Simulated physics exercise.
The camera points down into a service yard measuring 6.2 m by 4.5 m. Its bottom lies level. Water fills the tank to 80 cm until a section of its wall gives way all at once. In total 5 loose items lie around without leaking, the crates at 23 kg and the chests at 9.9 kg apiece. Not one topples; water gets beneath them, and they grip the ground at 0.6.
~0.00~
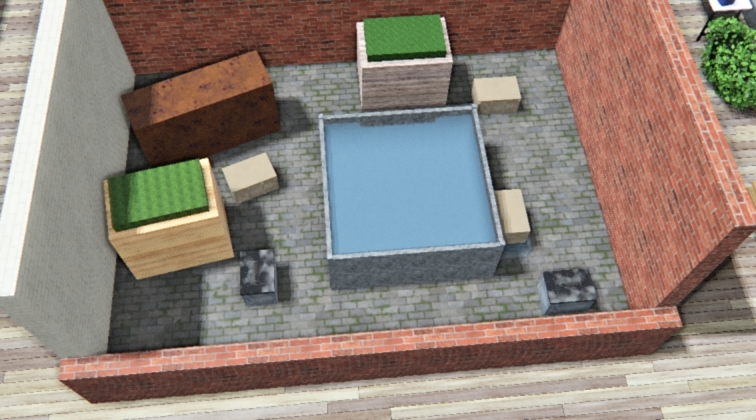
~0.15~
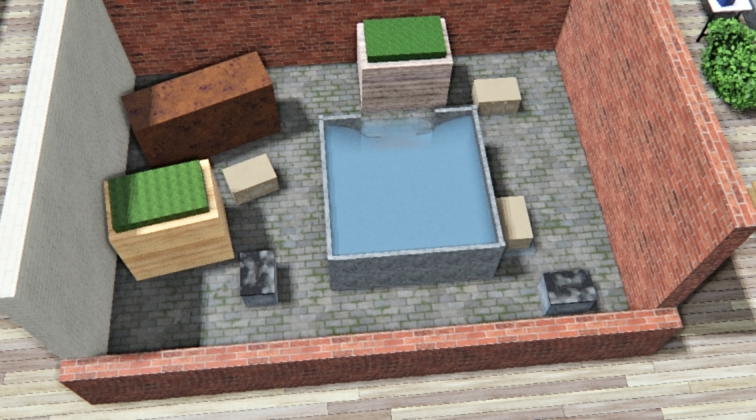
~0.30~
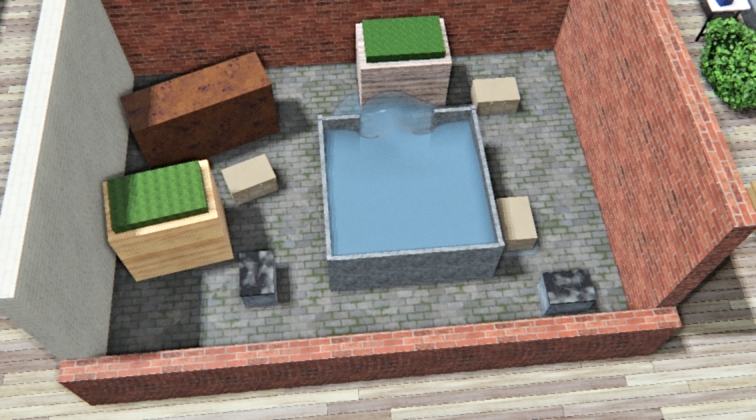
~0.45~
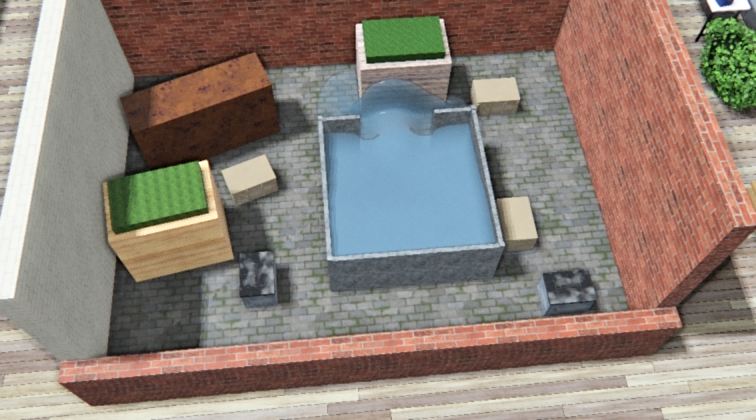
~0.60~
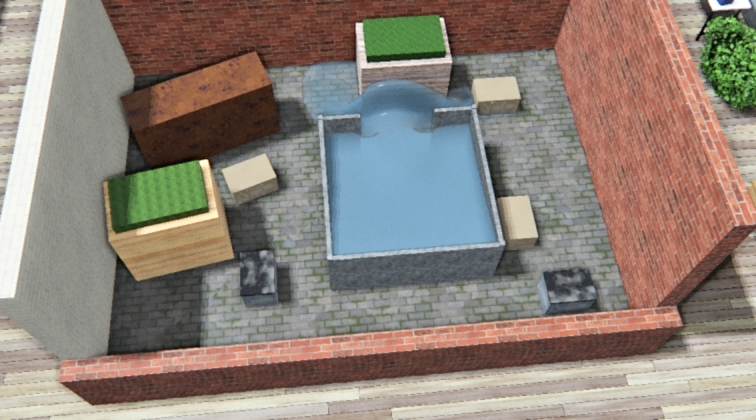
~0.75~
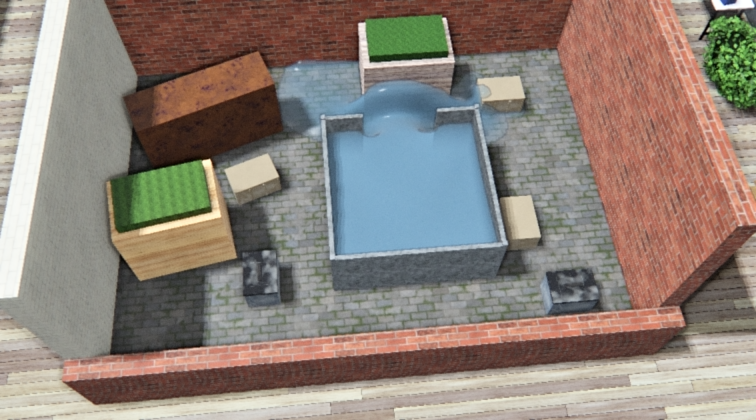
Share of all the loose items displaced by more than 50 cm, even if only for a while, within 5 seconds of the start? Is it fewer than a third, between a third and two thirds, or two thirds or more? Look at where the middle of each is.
Between a third and two thirds.
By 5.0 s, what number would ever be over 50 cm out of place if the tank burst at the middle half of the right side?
You'd get 4 in that case.
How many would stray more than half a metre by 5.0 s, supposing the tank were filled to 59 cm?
Then the count would be 2.
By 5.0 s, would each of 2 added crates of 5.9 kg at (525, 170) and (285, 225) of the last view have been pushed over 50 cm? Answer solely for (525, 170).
I'd say it comes out beyond the limit.
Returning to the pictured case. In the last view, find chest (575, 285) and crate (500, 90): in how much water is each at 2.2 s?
Depth approx. 2 cm / 15 cm.
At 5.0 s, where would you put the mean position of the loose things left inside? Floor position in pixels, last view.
They're centred close to (379, 219).
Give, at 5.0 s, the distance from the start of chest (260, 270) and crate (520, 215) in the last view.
Net shifts, in order: 5 cm and 10 cm.
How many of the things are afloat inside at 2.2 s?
1.
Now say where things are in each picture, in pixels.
The first picture shows a crate at (510, 211) rests on the ground; a crate at (497, 89) rests on the ground; 3.7 m2 under water; 0 of 5 have shifted.
The second picture shows a crate at (513, 218), on the bottom, 7 cm from its start; a crate at (498, 89) rests on the ground; 4.3 m2 under water; 1 of 5 have shifted.
The third picture shows a crate at (517, 218) rests on the ground, 13 cm from its start; a crate at (497, 89) rests on the ground; 4.8 m2 under water; 1 of 5 have shifted.
The fourth picture shows a crate at (517, 218) rests on the ground, 14 cm from its start; a crate at (497, 90), on the bottom; 5.2 m2 under water; 1 of 5 have shifted.
The fifth picture shows a crate at (518, 217) rests on the ground, 14 cm from its start; a crate at (497, 89) rests on the ground; 5.7 m2 under water; 1 of 5 have shifted.
The sixth picture shows a crate at (520, 217), on the bottom, 14 cm from its start; a crate at (501, 88), on the bottom; 6.8 m2 under water; 1 of 5 have shifted.
After 1.1 s 1 of 5 are over 50 cm from their spots; 0 afloat.
After 2.2 s 1 of 5 are over 50 cm from their spots; 1 afloat.
After 3.5 s 2 of 5 are over 50 cm from their spots; 2 afloat.
After 5.0 s 3 of 5 are over 50 cm from their spots, and 3 have been at some point; 2 afloat.
